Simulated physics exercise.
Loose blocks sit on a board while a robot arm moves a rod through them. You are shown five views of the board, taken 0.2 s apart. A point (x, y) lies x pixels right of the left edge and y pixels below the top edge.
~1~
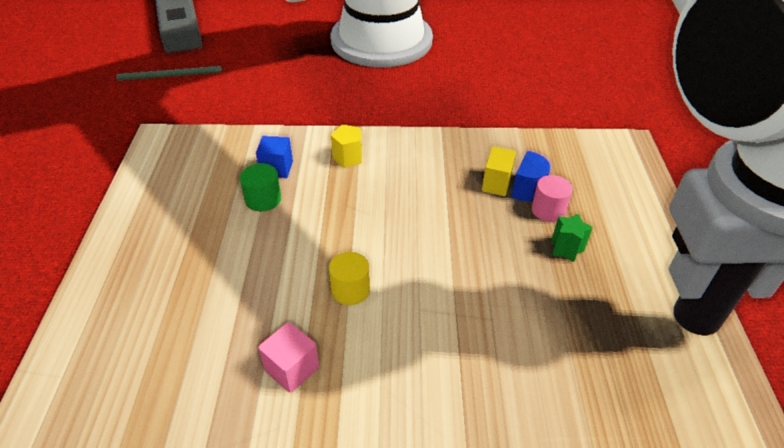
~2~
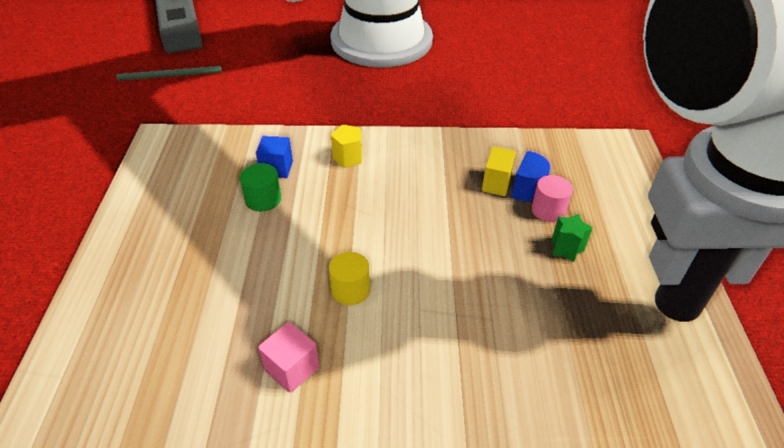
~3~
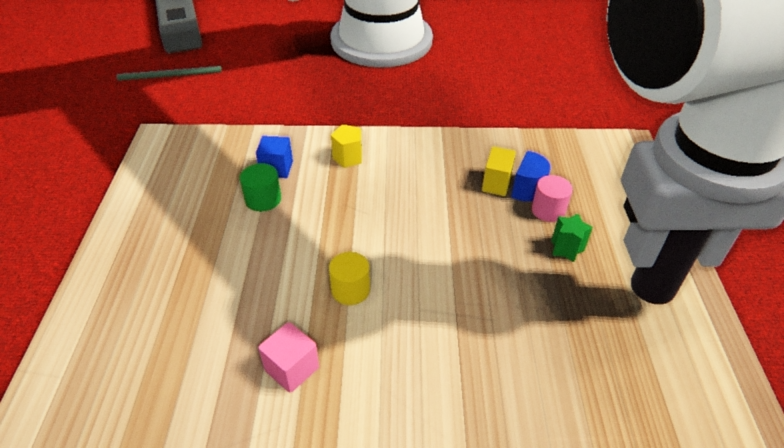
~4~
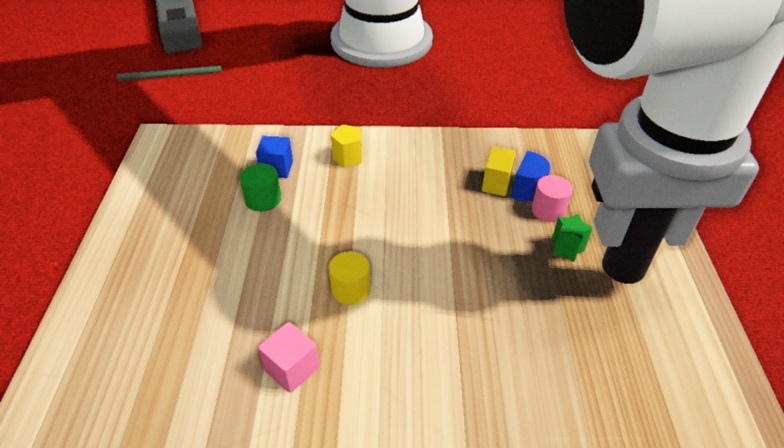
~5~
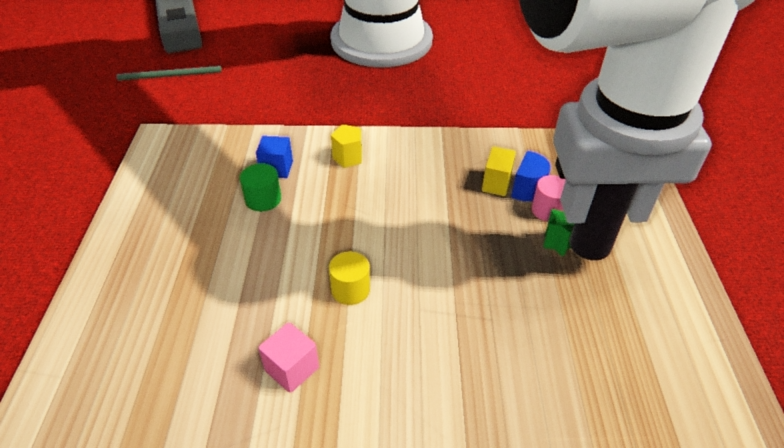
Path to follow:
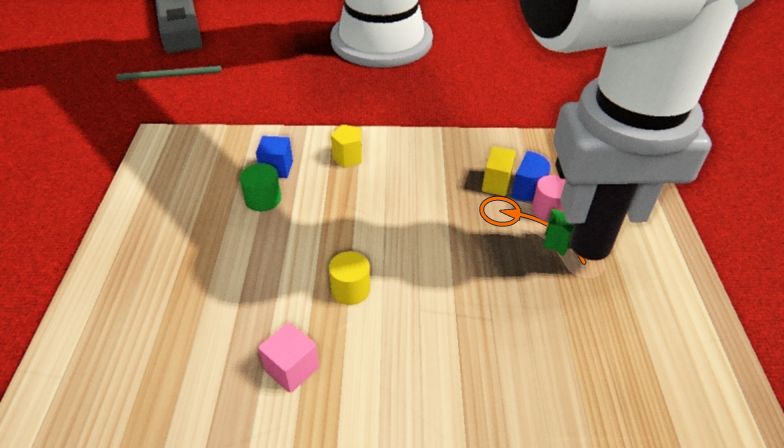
On a wooden board, a robot arm moves a dark rod leftward and away, reaching the green star block beside other colourful blocks.
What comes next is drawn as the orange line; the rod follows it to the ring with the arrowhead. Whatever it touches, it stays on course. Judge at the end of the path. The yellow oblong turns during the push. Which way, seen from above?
Bird's-eye view: Clockwise.
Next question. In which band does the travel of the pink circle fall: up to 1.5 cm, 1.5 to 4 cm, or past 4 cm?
The move is medium, 1.5 to 4 cm.
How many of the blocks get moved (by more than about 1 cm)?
Once the path ends, three or more blocks will have shifted.
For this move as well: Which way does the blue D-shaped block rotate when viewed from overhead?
It ends up turned anticlockwise.
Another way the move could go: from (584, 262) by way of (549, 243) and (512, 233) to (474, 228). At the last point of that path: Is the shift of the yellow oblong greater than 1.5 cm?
The answer is no.
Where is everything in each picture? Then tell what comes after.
The first picture shows tip of the rod at (696, 318), middles of tops, yellow oblong at (501, 159), blue D-shaped block at (534, 165), pink circle at (555, 186), green star block at (574, 225).
The second picture shows rod at (676, 305), nothing pushed.
The third picture shows rod at (652, 289), nothing pushed.
The fourth picture shows rod at (623, 269), nothing pushed.
The fifth picture shows rod at (590, 247), yellow oblong at (501, 159), blue D-shaped block at (534, 165), pink circle at (555, 186), green star block partly hidden.
The line goes from (584, 262) via (565, 236) and (535, 219), ending at (500, 211).
On the path given first. One third of the way, rod at (569, 221); blue D-shaped block at (528, 154), turned 15° anticlockwise; pink circle at (548, 175); green star block at (544, 197).
Two thirds of the way, rod at (539, 203); blue D-shaped block at (527, 150), turned 25° anticlockwise; pink circle at (545, 171); green star block at (512, 182), turned 15° anticlockwise.
At the end, rod at (503, 195); yellow oblong at (488, 153), turned 50° clockwise; blue D-shaped block at (527, 148), turned 30° anticlockwise; pink circle at (541, 170); green star block at (478, 174), turned 15° anticlockwise.
